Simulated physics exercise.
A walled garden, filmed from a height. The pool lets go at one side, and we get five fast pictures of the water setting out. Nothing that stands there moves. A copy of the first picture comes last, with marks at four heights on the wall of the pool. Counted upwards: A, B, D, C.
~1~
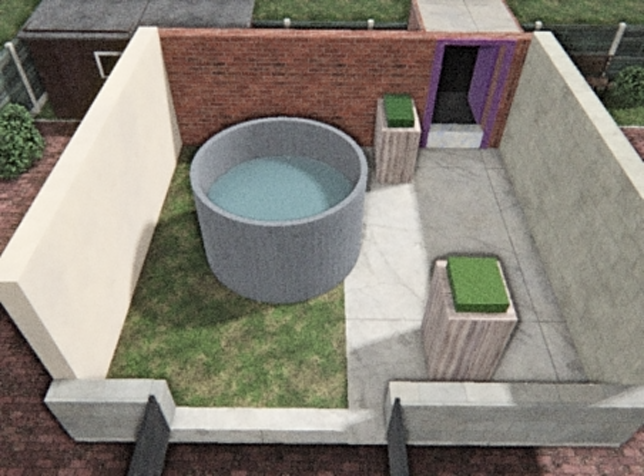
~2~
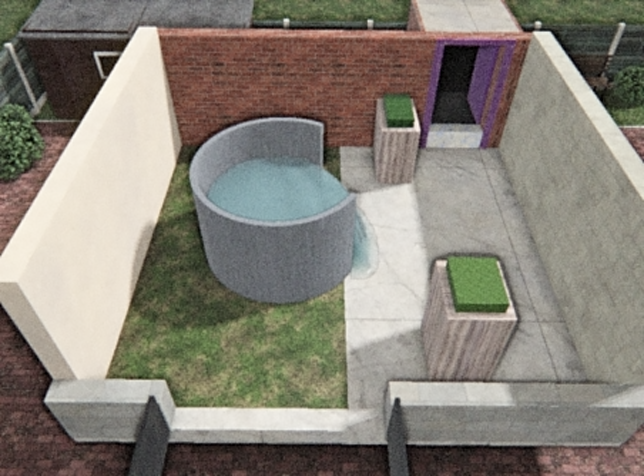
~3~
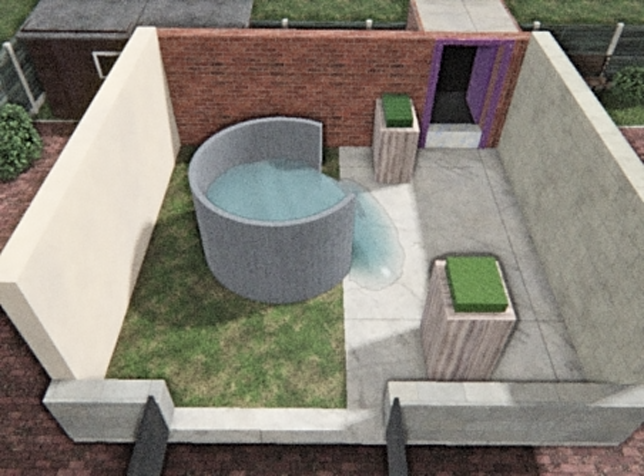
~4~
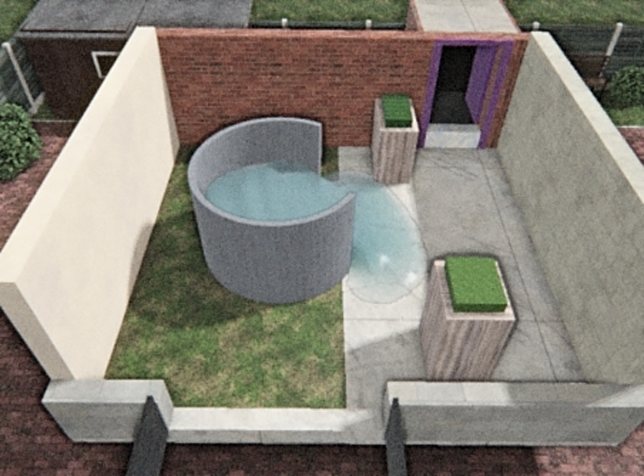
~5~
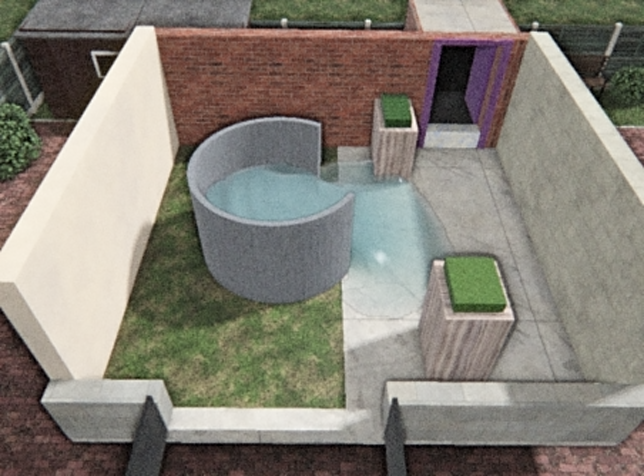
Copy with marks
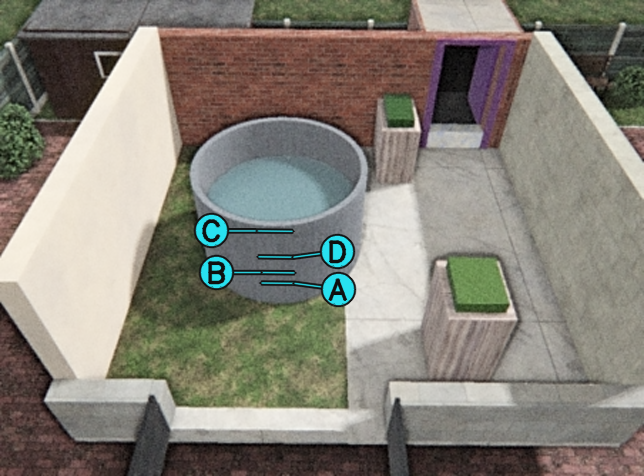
At first, a round grey pool of still water stands on the grass of a walled garden, beside two planters on paving. Then a section of its right side is gone and water pours through the gap, spreading across the paving in a widening sheet between the planters.
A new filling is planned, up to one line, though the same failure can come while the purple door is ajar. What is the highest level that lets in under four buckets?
The answer is level D.
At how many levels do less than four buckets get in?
Three of them.
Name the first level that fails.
It is C.
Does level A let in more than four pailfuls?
No.
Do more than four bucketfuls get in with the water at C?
Yes, that goes wrong.
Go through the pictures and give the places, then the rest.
Water in the pool at rest, its middle at (281, 199); foot of the purple doorway at (452, 148); open gate at (277, 378).
Water covers 2 % of the ground and shows as far out as (361, 266).
Water covers 6 % of the ground and shows as far out as (375, 284).
Water covers 11 % of the ground and shows as far out as (403, 288).
Water covers 17 % of the ground and shows as far out as (399, 302).
On the marked copy, A at (278, 283); B at (277, 272); C at (274, 231); D at (276, 257); from the bottom up A, B, D, C.
If A is chosen, nothing gets over.
If B is chosen, nothing gets over.
If C is chosen, about 9 bucketfuls get in.
If D is chosen, a bucket or two gets in.
